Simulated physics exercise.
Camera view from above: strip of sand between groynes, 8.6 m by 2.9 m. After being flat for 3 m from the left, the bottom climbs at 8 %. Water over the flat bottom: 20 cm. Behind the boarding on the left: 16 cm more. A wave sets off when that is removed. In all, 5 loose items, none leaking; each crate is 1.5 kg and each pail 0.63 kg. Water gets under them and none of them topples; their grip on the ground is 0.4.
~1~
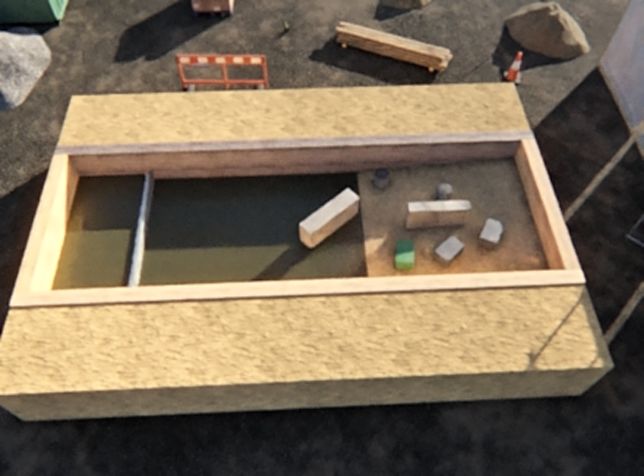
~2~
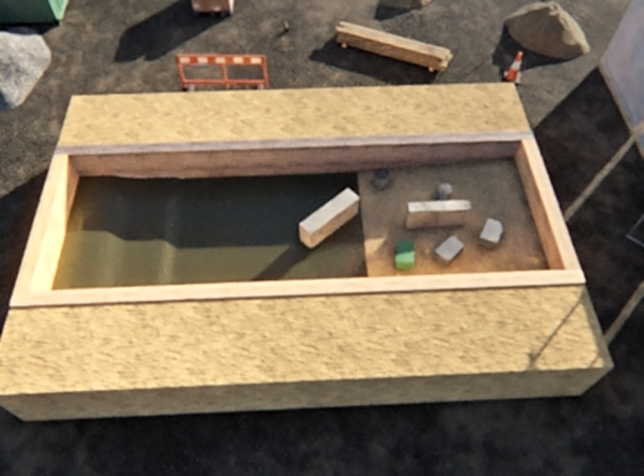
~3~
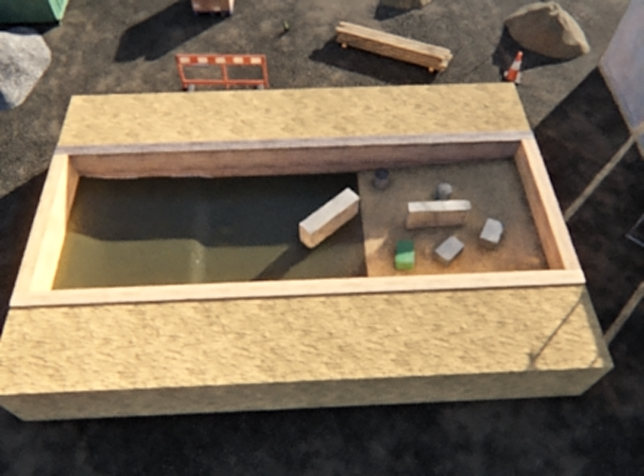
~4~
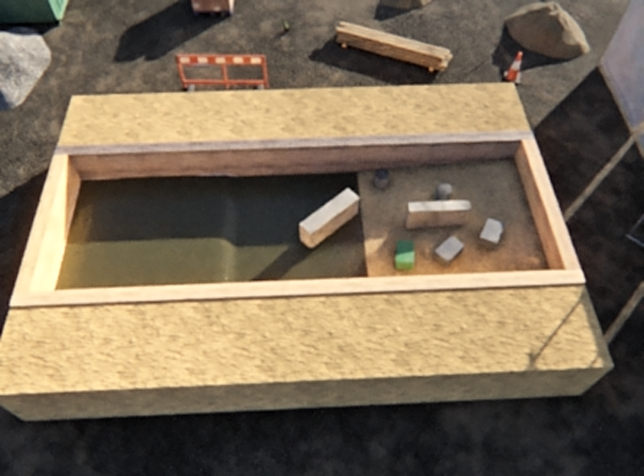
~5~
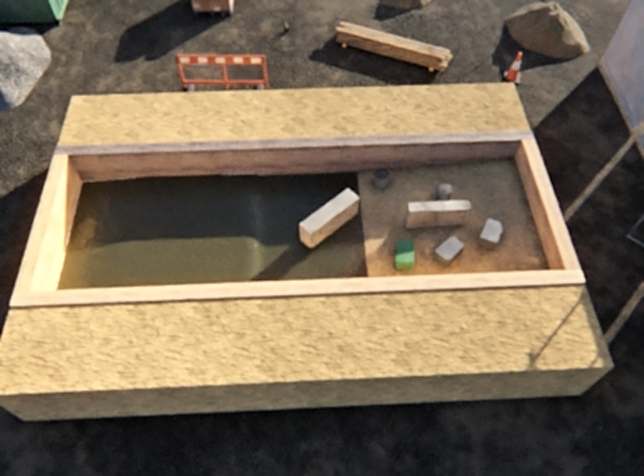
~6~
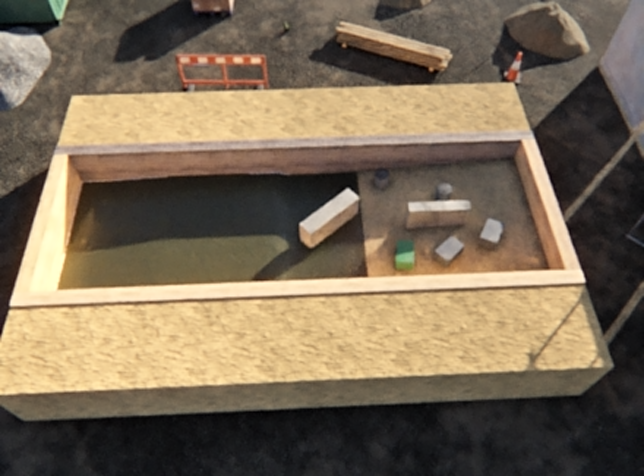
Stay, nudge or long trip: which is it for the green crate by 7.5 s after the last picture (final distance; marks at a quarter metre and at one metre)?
Oh, that one is long gone.
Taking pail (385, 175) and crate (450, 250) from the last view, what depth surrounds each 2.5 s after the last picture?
Depth approx. 1 cm / 1 cm.
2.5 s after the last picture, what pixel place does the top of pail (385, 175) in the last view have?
Near (456, 170).
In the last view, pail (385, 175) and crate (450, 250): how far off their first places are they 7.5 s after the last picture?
They sit 140 cm and 250 cm away, in the order given.
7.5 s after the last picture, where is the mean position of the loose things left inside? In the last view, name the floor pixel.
Roughly at (405, 237).
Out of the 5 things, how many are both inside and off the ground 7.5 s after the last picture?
2 at that moment.
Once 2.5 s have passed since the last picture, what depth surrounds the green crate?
Close to 3 centimetres.
Then, 0.6 s after the last picture the green crate is near (406, 251), 0.0 m from its start, aground; 0 afloat.
Then, 2.5 s after the last picture the green crate is near (429, 244), 0.4 m from its start, aground; 0 afloat.
Then, 4.8 s after the last picture the green crate is near (396, 241), 0.3 m from its start, afloat; 3 afloat.
Then, 7.5 s after the last picture the green crate is near (286, 255), 2.1 m from its start, afloat; 2 afloat.
